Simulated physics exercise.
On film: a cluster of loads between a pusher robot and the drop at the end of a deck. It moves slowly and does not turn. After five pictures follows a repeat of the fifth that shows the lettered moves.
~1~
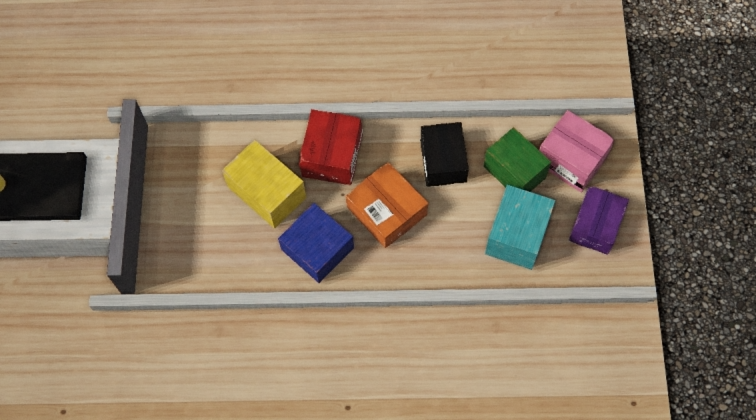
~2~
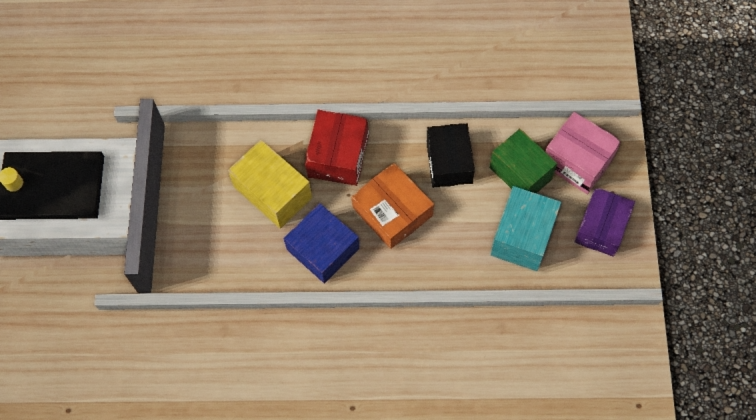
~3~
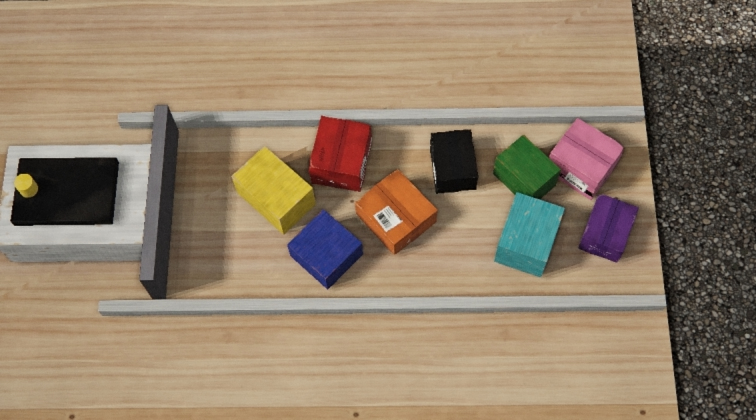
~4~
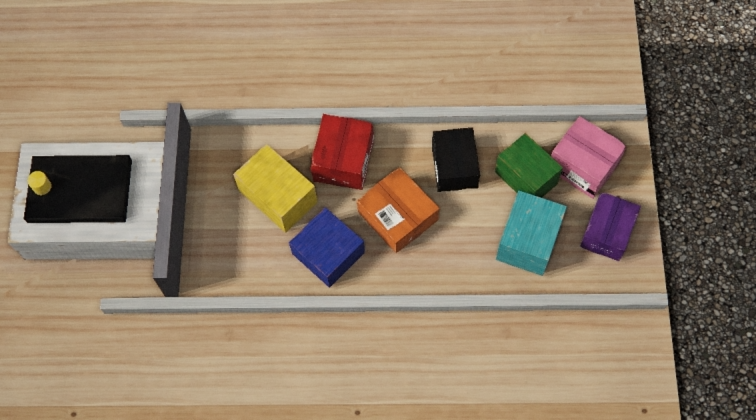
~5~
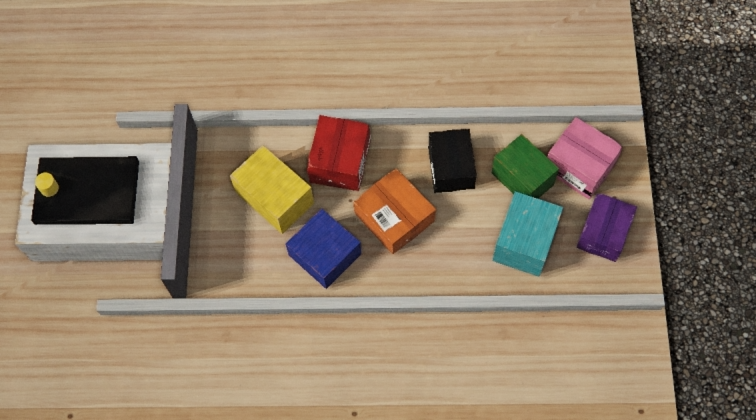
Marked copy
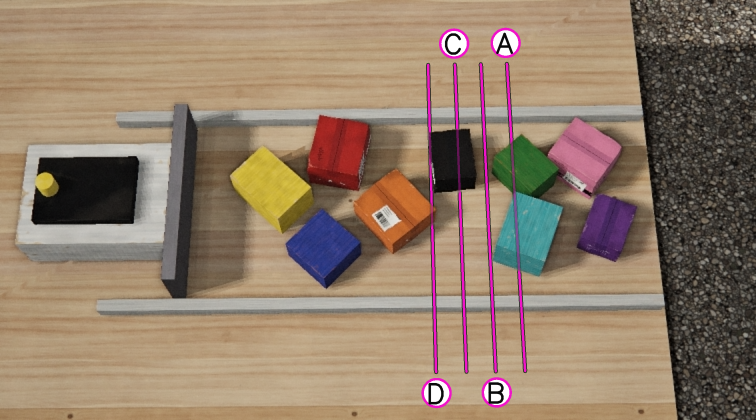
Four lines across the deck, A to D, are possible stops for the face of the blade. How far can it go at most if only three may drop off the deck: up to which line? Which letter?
As far as mark A.
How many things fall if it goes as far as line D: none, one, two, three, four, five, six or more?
By then, none.
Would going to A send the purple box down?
Yes.
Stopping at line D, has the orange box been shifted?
Yes.
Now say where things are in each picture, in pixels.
Yellow crate (265, 184); pink parcel (575, 151); purple box (598, 220), in the first frame.
Robot (58, 184); blue crate (322, 243), in the second frame.
Robot (72, 190); black parcel (454, 162), in the third frame.
Robot (86, 188); turquoise crate (531, 234), in the fourth frame.
Robot (93, 189); yellow crate (273, 190); pink parcel (583, 158); purple box (606, 228), in the fifth frame.
On the copy, A at (515, 208); B at (488, 209); C at (460, 209); D at (432, 209).
On A. First, robot (214, 188); blue crate (335, 265); red parcel (369, 150).
Then, robot (338, 187); purple box (613, 226); pink parcel (602, 157).
Finally, robot (432, 185); pink parcel over the edge; purple box over the edge; two fallen.
By contrast, B is within the limit but short; C is within the limit but short; D is within the limit but short.
